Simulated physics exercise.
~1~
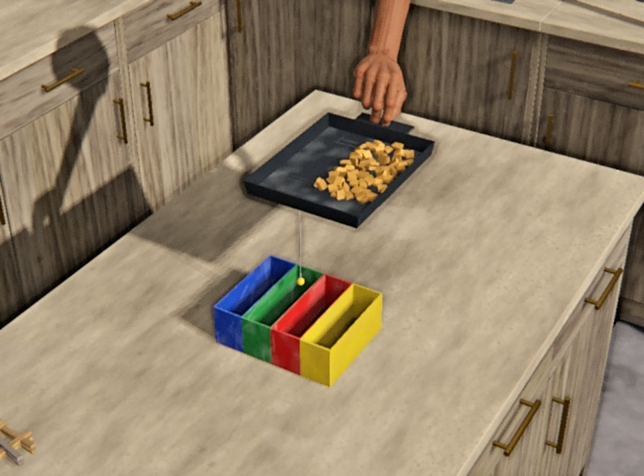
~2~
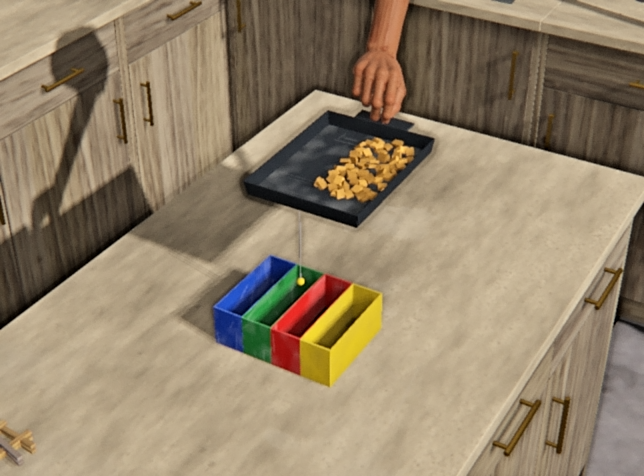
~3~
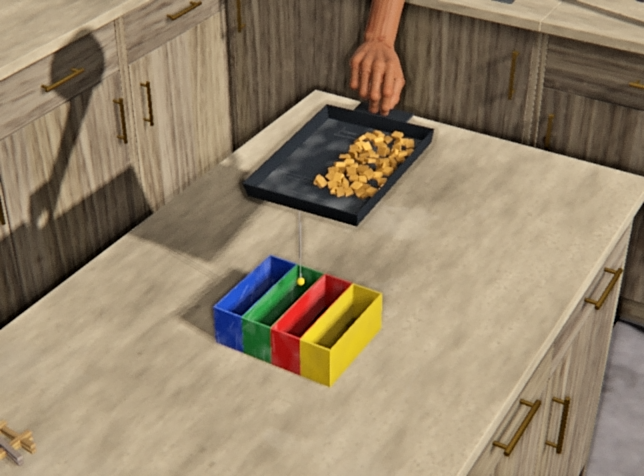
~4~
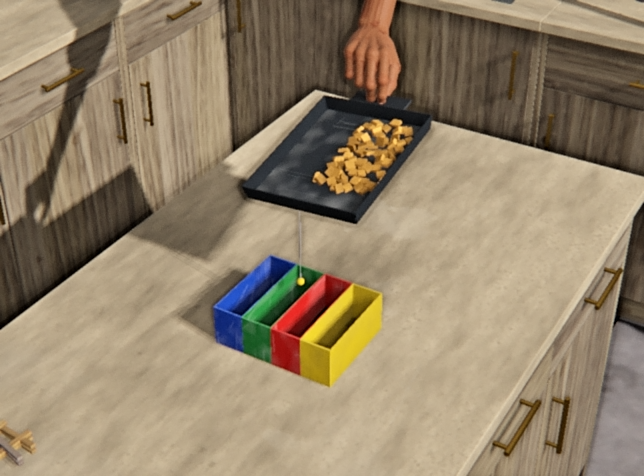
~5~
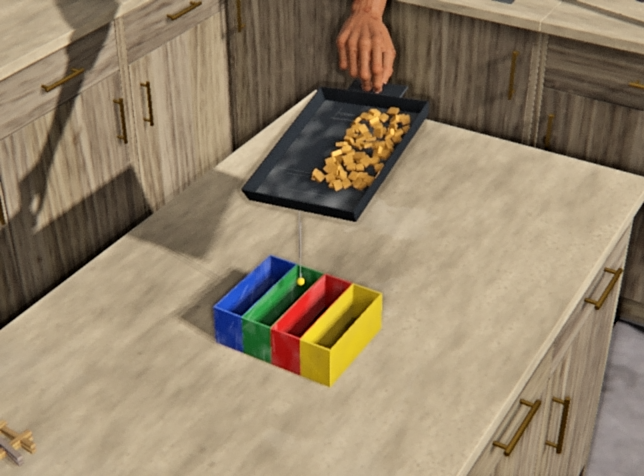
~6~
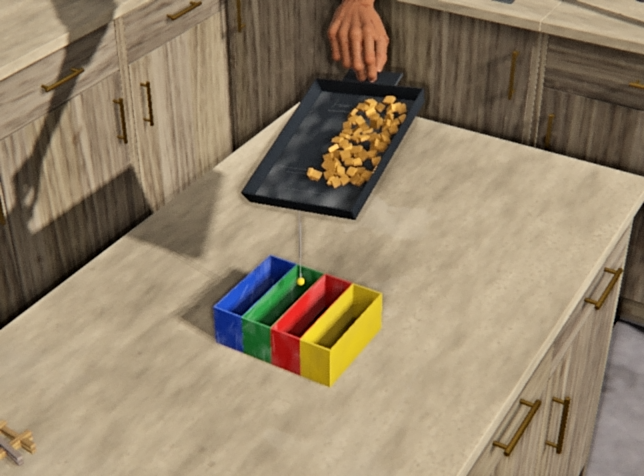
On a kitchen counter, a hand holds a dark tray of golden-brown pieces above a blue, green, red and yellow divided box, then raises the far end so the tray gradually slants toward its near left corner.
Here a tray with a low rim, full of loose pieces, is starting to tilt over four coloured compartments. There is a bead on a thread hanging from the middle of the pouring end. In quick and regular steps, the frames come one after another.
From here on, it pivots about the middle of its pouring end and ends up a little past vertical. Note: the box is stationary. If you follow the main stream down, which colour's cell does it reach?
It reaches the blue cell.
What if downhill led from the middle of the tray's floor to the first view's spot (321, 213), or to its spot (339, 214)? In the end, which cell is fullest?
First try: The yellow one; second try: The yellow one.
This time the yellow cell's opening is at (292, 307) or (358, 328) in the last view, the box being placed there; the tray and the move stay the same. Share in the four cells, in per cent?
Estimate: 100 % first, 20 % second.
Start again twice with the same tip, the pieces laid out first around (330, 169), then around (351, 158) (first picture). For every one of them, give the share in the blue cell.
Around 50 percent the first time, around 60 percent the second.
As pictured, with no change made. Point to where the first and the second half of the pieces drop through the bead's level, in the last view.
It goes through near (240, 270) first, then near (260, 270).
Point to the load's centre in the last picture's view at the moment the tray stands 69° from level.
The middle of the load sits near (277, 193).
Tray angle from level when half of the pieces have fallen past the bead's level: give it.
Somewhere near 105°.
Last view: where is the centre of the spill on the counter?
Approximate centre, last frame: (201, 315).
Just after the last frame, tray tipped steeply; every one on the tray.
A moment on, tray tipped past a quarter turn; roughly a third on the tray; roughly a quarter in the blue cell; just a few in the green cell; roughly a third falling or outside the box.
Further on, tray tipped past a quarter turn; roughly half in the blue cell; about a tenth in the green cell; roughly a third falling or outside the box.
When it is over, tray tipped past a quarter turn; roughly half in the blue cell; about a tenth in the green cell; not one in the yellow cell; not one in the red cell; roughly a third outside the box.
